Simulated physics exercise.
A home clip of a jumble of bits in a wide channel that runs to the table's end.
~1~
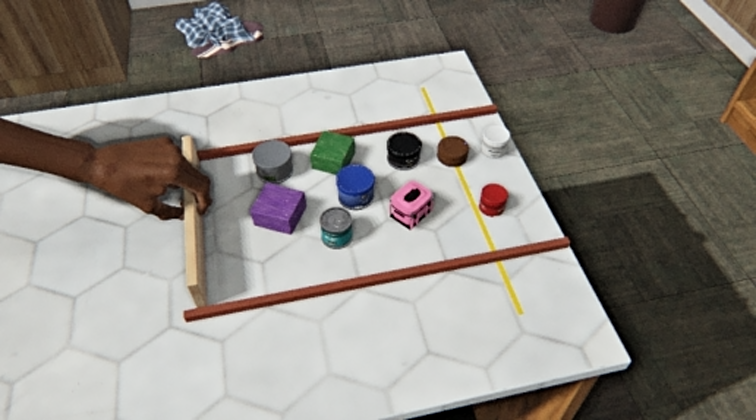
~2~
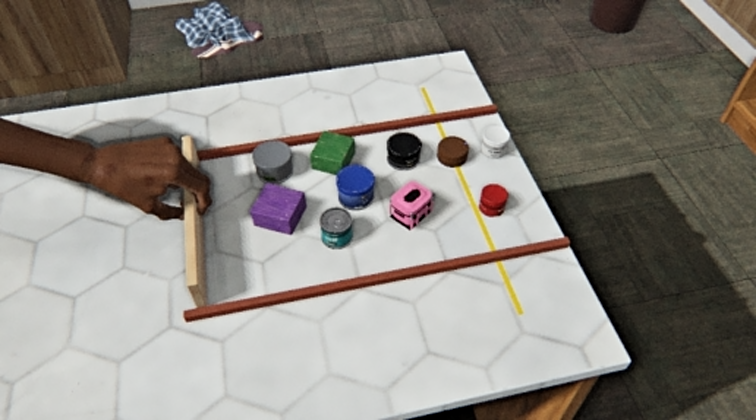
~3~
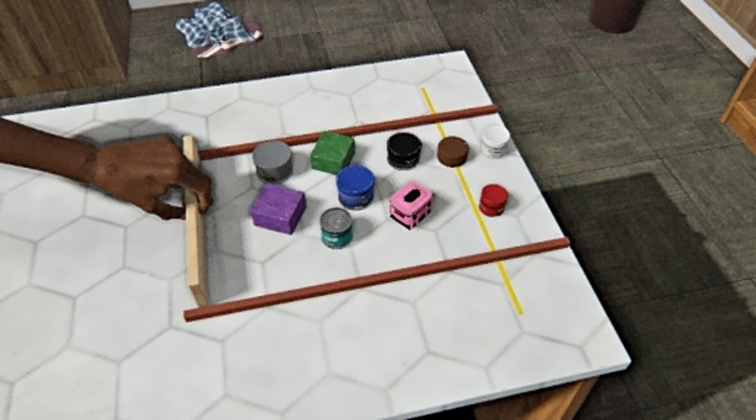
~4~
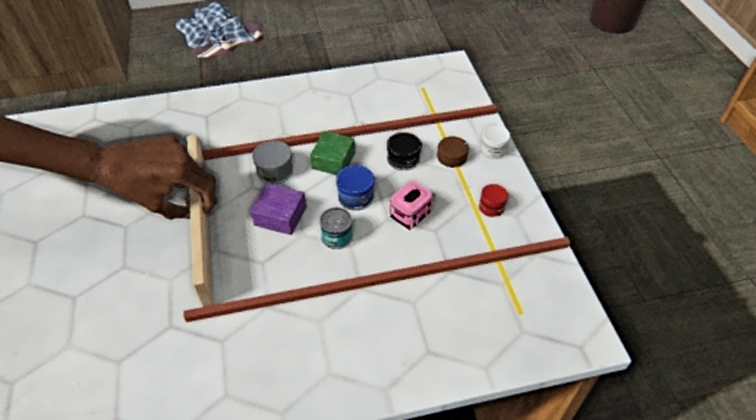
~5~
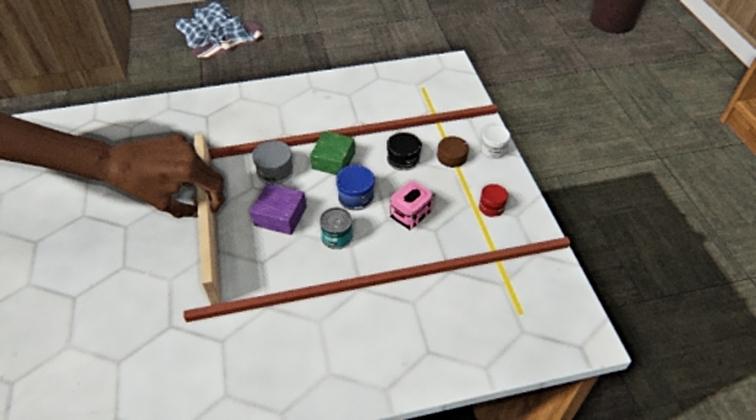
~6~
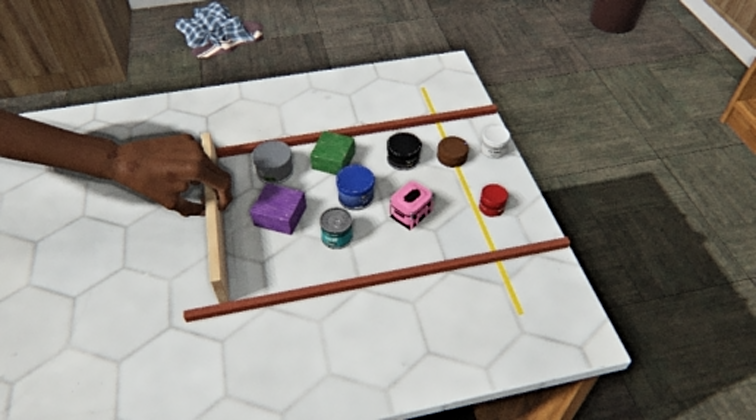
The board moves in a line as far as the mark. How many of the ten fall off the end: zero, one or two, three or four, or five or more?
As it turns out, the number that fall off is three or four.
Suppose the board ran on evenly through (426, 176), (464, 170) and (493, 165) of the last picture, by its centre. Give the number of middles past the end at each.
Past the end: 2, 3 and 6.
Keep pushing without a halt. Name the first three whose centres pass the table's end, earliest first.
Earliest first: The white tub, the brown lid, the black tin.
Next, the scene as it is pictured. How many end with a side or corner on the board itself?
3 of them.
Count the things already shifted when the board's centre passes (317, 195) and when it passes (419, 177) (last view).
First 5, then 10.
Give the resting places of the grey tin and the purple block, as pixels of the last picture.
First (465, 133), then (480, 166).
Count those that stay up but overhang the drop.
The number is 2.
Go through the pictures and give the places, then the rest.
The first picture shows white tub (495, 142); red tub (493, 200); brown lid (453, 152); board (194, 216); tape (464, 183).
The second picture shows red tub (493, 201); pink case (411, 205).
The third picture shows brown lid (453, 152); purple block (279, 209).
The fourth picture shows white tub (495, 143); green block (333, 154).
The fifth picture shows red tub (493, 201); board (207, 214).
The sixth picture shows white tub (495, 143); red tub (493, 201); brown lid (453, 152); board (214, 213); tape (464, 183).
Early on, none off yet; white tub at rest near (495, 143); red tub at rest near (493, 201); brown lid at rest near (453, 152).
Finally, the number that fall off is three or four; lost, black tin, brown lid and white tub.
